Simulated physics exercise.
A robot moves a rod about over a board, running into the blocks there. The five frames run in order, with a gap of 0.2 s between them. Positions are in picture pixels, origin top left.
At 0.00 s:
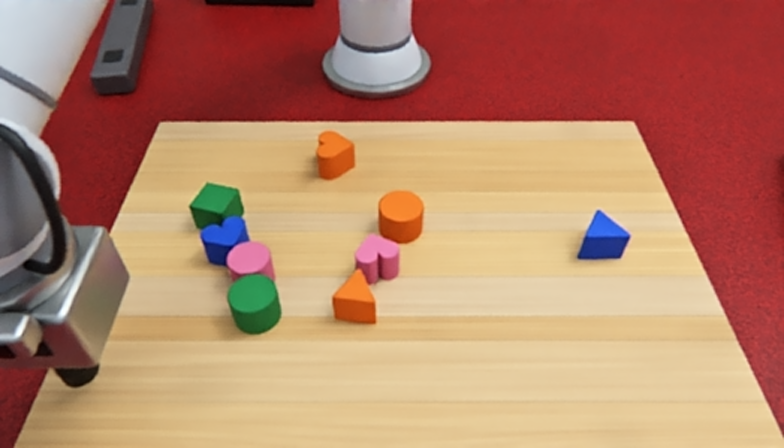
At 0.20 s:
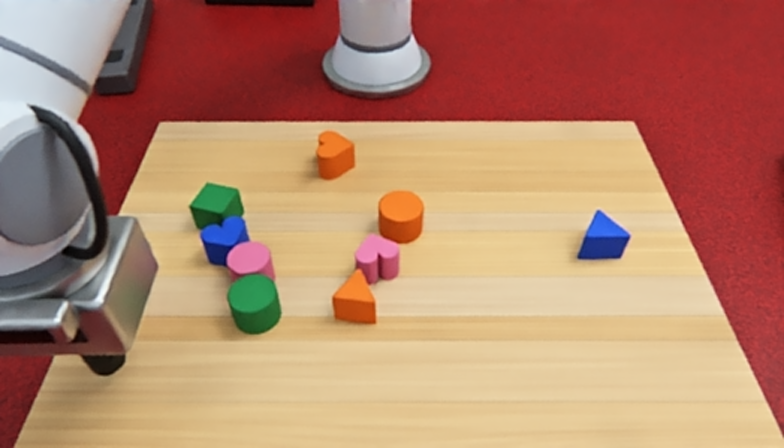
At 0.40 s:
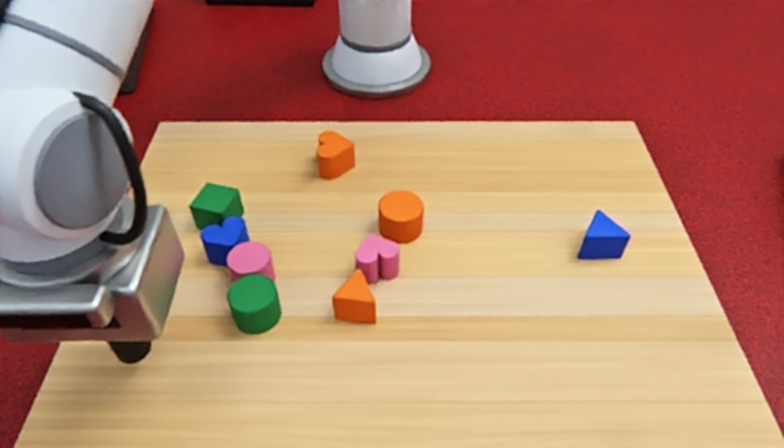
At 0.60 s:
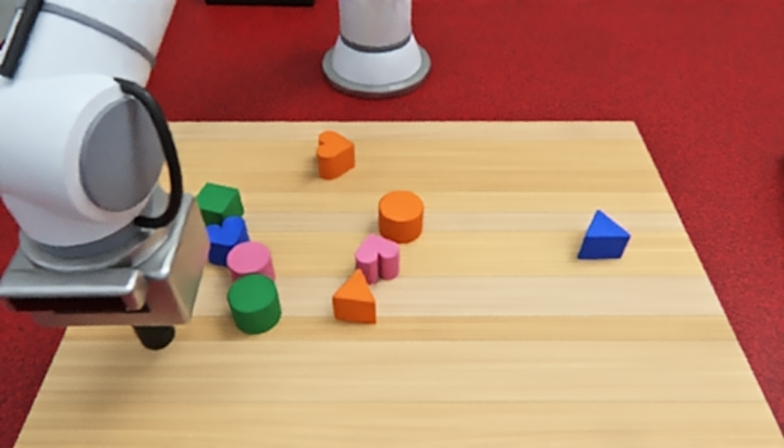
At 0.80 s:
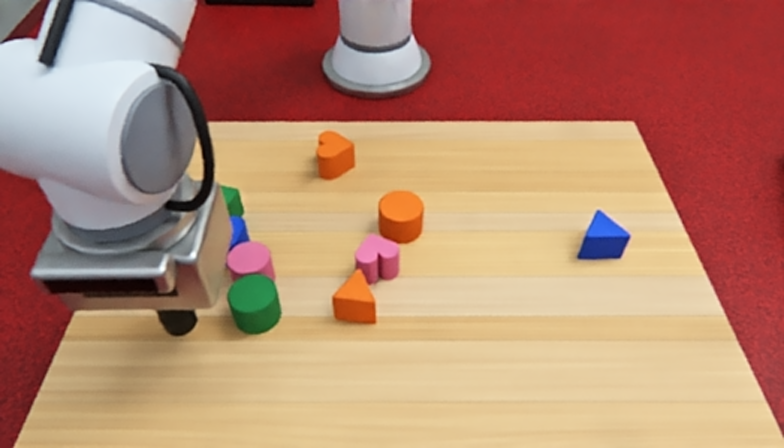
The clip opens on a wooden board scattered with colourful blocks, with a robot arm holding a dark-tipped rod near the left edge. The arm moves steadily right and slightly up the board, bringing the rod close to the green cylinder and partly covering the green and blue blocks, while every block stays still.
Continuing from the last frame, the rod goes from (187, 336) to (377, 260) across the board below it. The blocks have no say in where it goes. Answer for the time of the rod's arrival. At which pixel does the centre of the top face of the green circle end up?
The green circle ends near (354, 279).
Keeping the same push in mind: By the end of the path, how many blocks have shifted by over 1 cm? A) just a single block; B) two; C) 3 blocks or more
It's C.
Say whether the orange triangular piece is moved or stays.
The result: It moves.
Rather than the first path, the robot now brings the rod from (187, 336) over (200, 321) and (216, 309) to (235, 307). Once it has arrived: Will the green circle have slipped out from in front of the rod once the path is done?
Answer: No.
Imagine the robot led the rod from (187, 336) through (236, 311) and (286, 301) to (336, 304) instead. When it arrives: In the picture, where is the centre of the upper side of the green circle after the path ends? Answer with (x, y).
Answer: (362, 303).
On the path given first. One third of the way, rod at (252, 296); green circle at (290, 284).
Two thirds of the way, rod at (317, 271); pink circle at (251, 254); green circle at (345, 279); orange triangular piece at (376, 298), turned 15° anticlockwise.
At the end, rod at (377, 248); pink circle at (251, 254); green circle at (354, 279); orange triangular piece at (381, 302); pink heart at (412, 240).
